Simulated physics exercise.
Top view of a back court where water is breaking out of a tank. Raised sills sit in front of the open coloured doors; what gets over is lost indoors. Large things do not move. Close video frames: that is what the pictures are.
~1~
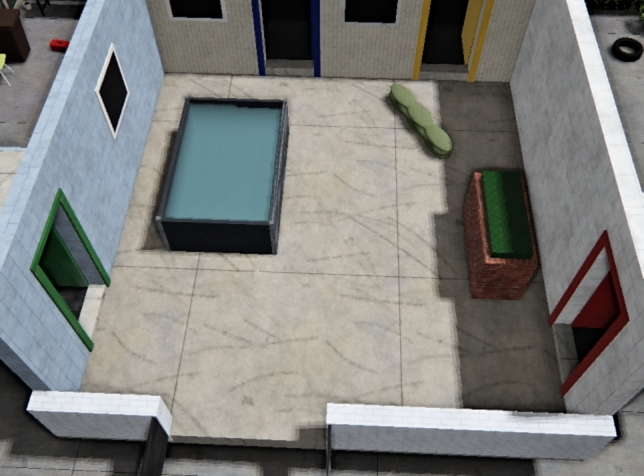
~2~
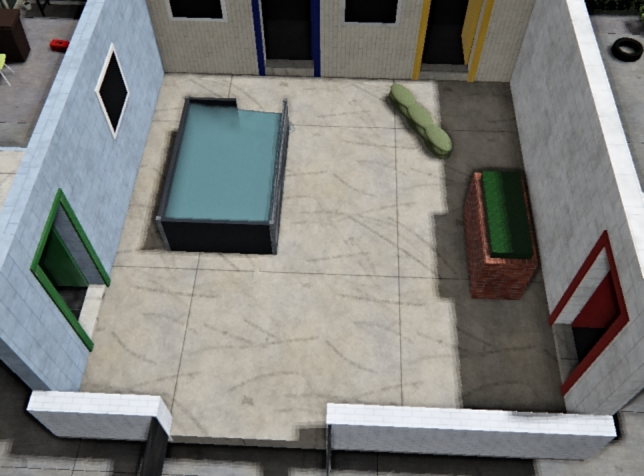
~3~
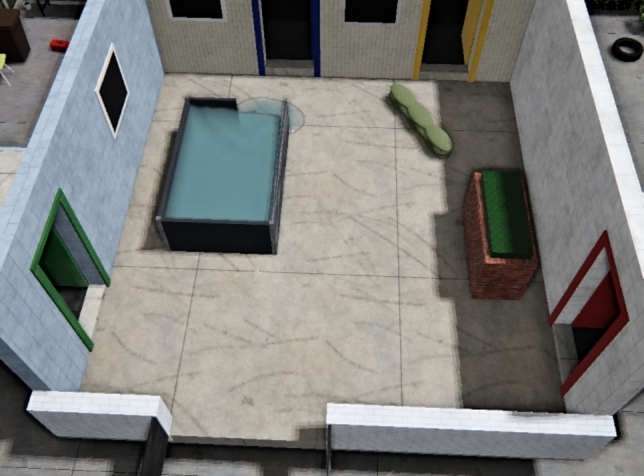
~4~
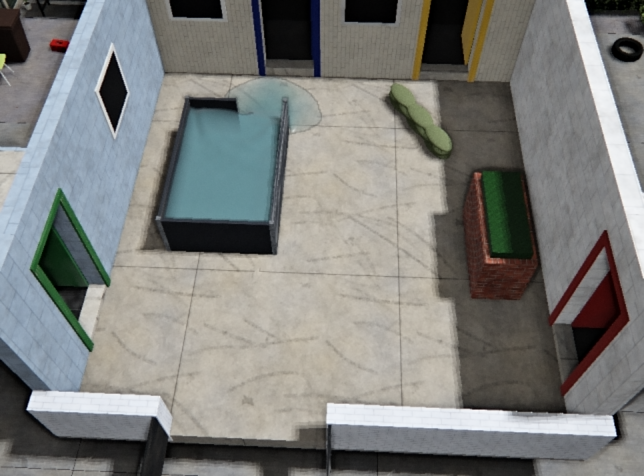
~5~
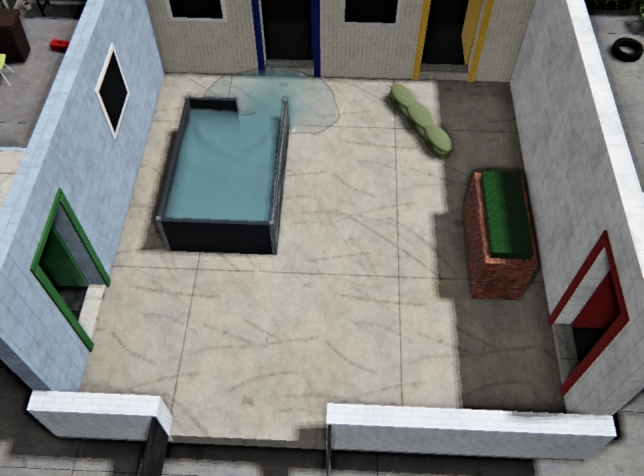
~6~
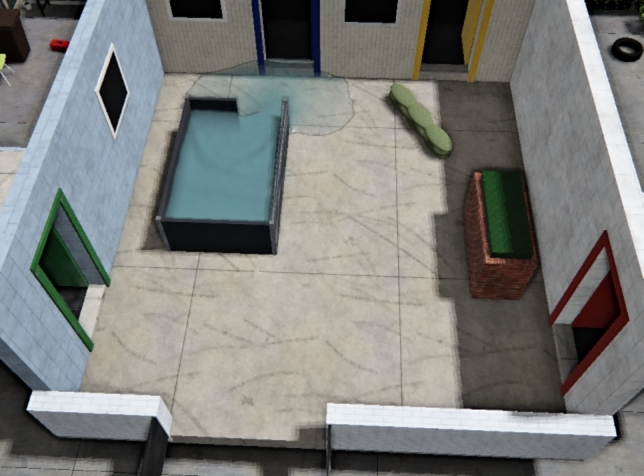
The footage shows a walled court with a tank of still water, a green bush and a brick planter; water then breaks out through a gap on the tank's far side and spreads in a thin, widening pool across the paving.
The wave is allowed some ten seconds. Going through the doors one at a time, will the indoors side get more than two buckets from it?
Green door: Two buckets at most; red door: Two buckets at most; blue door: More than two buckets; yellow door: Two buckets at most.
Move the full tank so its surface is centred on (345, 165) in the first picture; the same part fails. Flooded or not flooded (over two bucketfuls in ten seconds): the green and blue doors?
Looking at both, the green door ends up beneath, and the blue door ends up beneath.
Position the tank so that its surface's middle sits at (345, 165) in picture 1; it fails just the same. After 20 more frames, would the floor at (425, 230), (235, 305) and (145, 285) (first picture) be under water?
Log: Flood; no flood; no flood.
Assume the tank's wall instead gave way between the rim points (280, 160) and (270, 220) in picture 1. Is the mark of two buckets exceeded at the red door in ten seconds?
Lab note: Red door, above the mark.
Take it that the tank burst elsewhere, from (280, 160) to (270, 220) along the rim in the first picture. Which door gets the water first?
That one is the red door.
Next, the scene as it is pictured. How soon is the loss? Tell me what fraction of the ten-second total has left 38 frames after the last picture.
My figure is about 75 in a hundred.
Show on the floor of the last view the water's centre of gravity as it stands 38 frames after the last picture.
The water's middle lies around (284, 177).
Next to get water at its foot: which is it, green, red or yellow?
The door marked yellow.
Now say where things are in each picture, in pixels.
Still water in the tank at (227, 160), in the first picture.
The front is at (289, 125), out from the gap on the tank's far side, in the second picture.
The front is at (262, 100), out from the gap on the tank's far side, in the third picture.
The front is at (274, 80), out from the gap on the tank's far side, in the fourth picture.
The front is at (313, 76), out from the gap on the tank's far side, in the fifth picture.
Water pours out on the tank's far side and has run to (339, 77), in the sixth picture.
A moment on, water covers 15 % of the floor; the green door not reached, the red door not reached, the blue door over two buckets in, the yellow door not reached.
Next, water covers 20 % of the floor; the green door not reached, the red door not reached, the blue door far over two buckets in, the yellow door wet at the sill, nothing in.
Then, water covers 40 % of the floor; the green door not reached, the red door not reached, the blue door far over two buckets in, the yellow door wet at the sill, nothing in.
Later, water covers 70 % of the floor; the green door wet at the sill, nothing in, the red door wet at the sill, nothing in, the blue door far over two buckets in, the yellow door wet at the sill, nothing in.
In the end, water covers 90 % of the floor; the green door wet at the sill, nothing in, the red door wet at the sill, nothing in, the blue door far over two buckets in, the yellow door wet at the sill, nothing in.
